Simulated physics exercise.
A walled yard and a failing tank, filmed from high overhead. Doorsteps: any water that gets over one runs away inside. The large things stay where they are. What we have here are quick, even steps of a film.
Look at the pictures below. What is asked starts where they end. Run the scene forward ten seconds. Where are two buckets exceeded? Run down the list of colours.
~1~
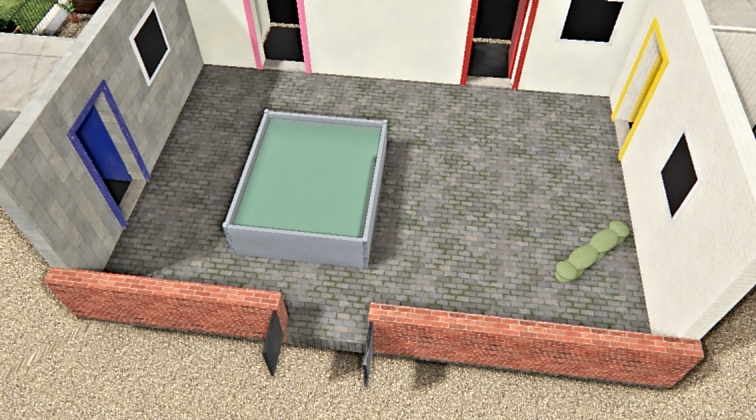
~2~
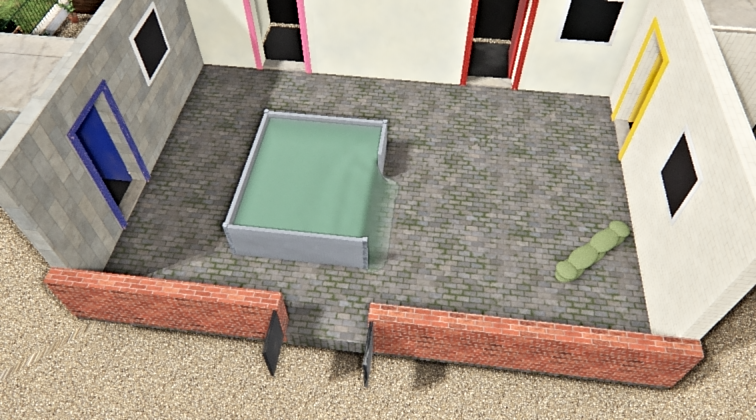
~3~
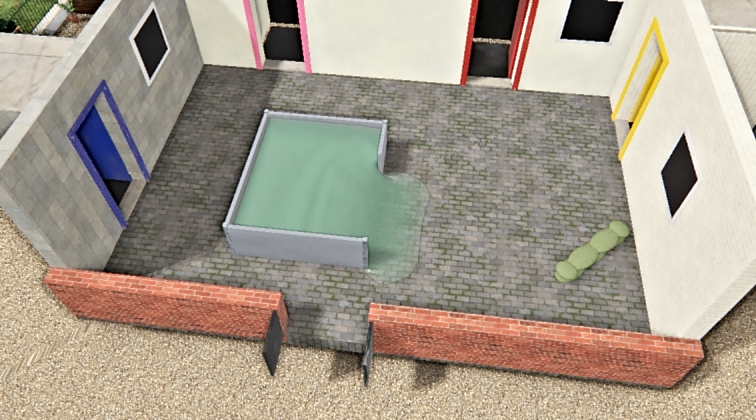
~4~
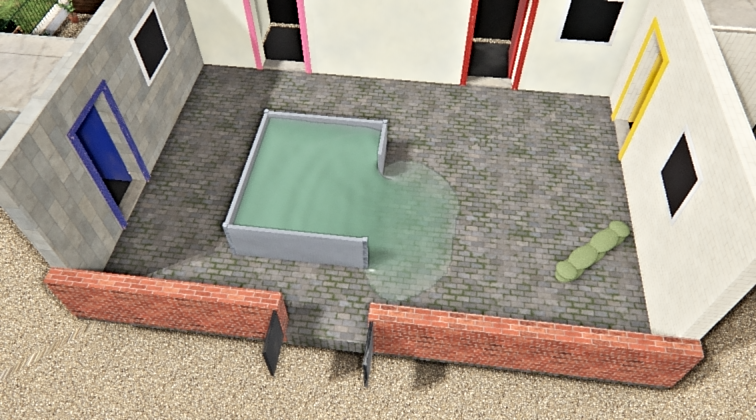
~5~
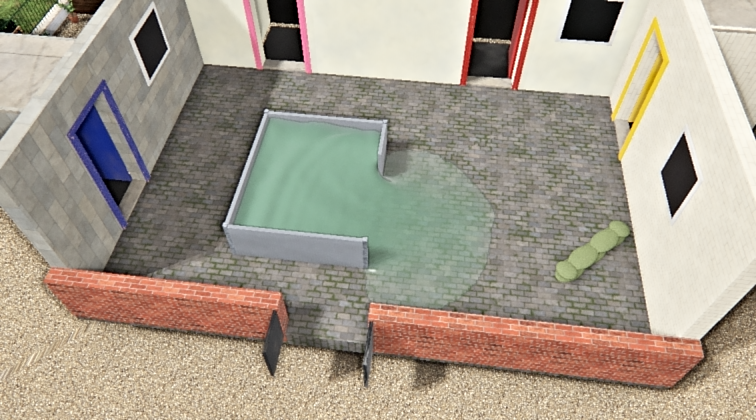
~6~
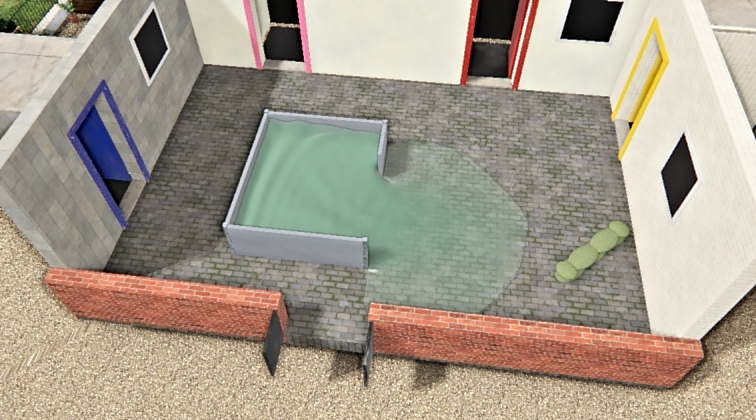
In order: The pink door holds up fine I think; the yellow door gets overrun I think; the red door gets overrun I think; the blue door holds up fine I think.
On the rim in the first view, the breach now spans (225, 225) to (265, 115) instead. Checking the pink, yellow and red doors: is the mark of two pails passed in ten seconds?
The pink door tops the limit, the yellow door stays within the limit, and the red door stays within the limit.
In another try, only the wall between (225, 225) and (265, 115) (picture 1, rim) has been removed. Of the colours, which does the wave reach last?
Yellow-painted one.
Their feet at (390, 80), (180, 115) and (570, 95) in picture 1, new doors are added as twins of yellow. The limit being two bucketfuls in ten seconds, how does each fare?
Door by door: Ends up below, ends up below, ends up above.
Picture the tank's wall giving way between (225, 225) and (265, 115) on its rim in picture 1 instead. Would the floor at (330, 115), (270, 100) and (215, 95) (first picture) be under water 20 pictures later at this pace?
Taken in turn they're swamped, swamped and swamped.
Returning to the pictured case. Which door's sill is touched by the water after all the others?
Answer - the blue one.
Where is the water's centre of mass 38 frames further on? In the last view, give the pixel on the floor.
I'd say around (474, 204).
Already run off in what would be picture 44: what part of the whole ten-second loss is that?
It comes to around 35 per cent.
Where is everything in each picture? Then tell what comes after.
In the first picture, still water in the open tank at (312, 174).
In the second picture, the front is at (390, 181), out from the gap at (371, 214).
In the third picture, the front is at (418, 184), out from the gap at (371, 215).
In the fourth picture, water pours out at (371, 215) and has run to (433, 175).
In the fifth picture, the front is at (488, 213), out from the gap at (371, 215).
In the sixth picture, water pours out at (371, 215) and has run to (522, 219).
A moment on, water covers 30 % of the floor; the pink door not reached, the yellow door not reached, the red door not reached, the blue door not reached.
Next, water covers 40 % of the floor; the pink door not reached, the yellow door wet at the sill, nothing in, the red door not reached, the blue door not reached.
Then, water covers 45 % of the floor; the pink door not reached, the yellow door over two buckets in, the red door wet at the sill, nothing in, the blue door not reached.
Later, water covers 65 % of the floor; the pink door wet at the sill, nothing in, the yellow door over two buckets in, the red door under two buckets in, the blue door not reached.
In the end, water covers 95 % of the floor; the pink door wet at the sill, nothing in, the yellow door far over two buckets in, the red door over two buckets in, the blue door wet at the sill, nothing in.
